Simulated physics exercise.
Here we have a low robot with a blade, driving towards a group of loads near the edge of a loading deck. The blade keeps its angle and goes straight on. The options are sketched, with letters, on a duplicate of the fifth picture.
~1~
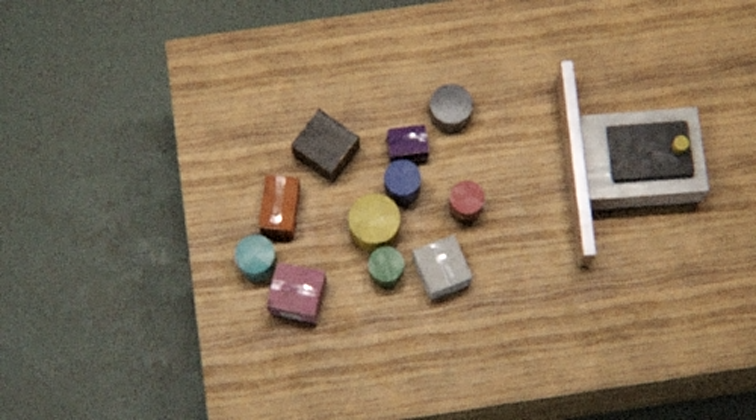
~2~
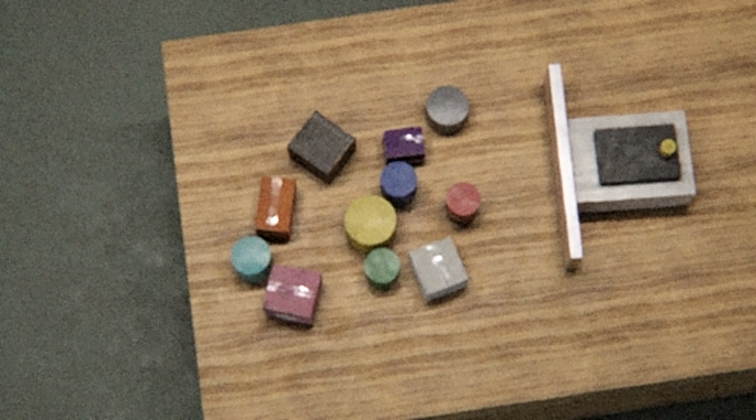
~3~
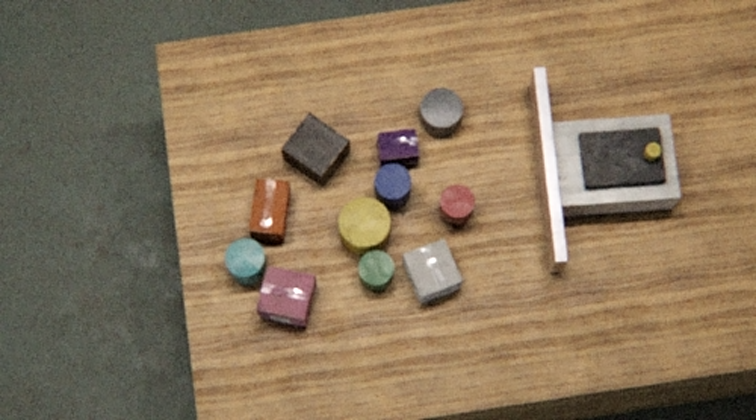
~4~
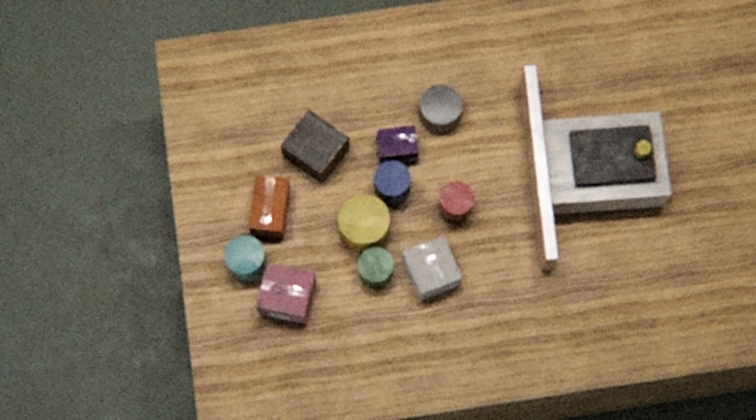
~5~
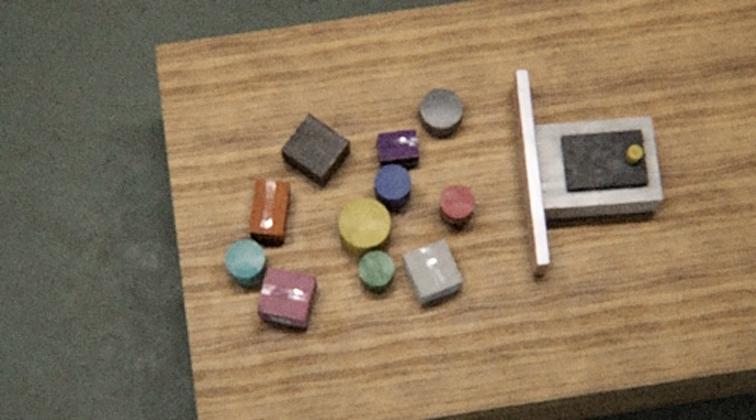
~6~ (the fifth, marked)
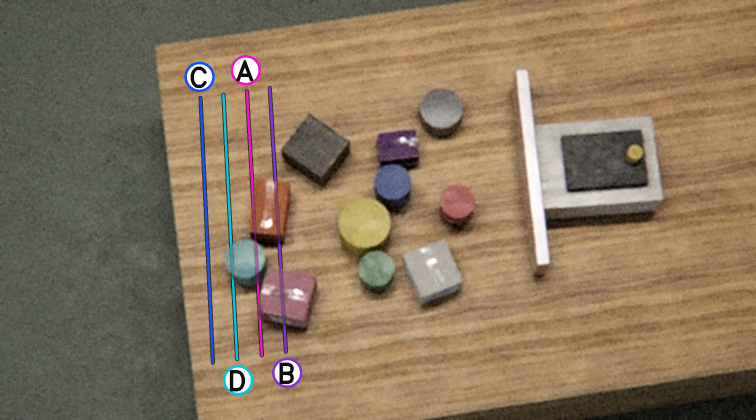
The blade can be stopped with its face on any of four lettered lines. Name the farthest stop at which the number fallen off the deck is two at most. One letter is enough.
It can go as far as A.
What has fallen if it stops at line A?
The turquoise canister goes over.
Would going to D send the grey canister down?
By then, no.
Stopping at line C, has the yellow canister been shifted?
Yes.
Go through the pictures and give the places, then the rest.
In the first frame, turquoise canister (257, 258); red pail (466, 203); pink parcel (297, 293).
In the second frame, robot (632, 154); green pail (382, 269).
In the third frame, robot (616, 158); white parcel (432, 272).
In the fourth frame, robot (607, 156); black crate (316, 147).
In the fifth frame, robot (598, 160); grey canister (441, 113); blue canister (392, 188); turquoise canister (247, 263).
On the marked copy, A at (254, 219); B at (278, 216); C at (207, 226); D at (230, 223).
Following A. Soon after the start, robot (499, 175); grey canister (399, 115); white parcel (412, 273).
Later, robot (398, 190); turquoise canister (234, 267); pink parcel (246, 318).
In the end, robot (322, 201); turquoise canister over the edge; green pail (195, 301); one fallen.
As for the rest, B is within the limit but short; C drops six; D drops five.
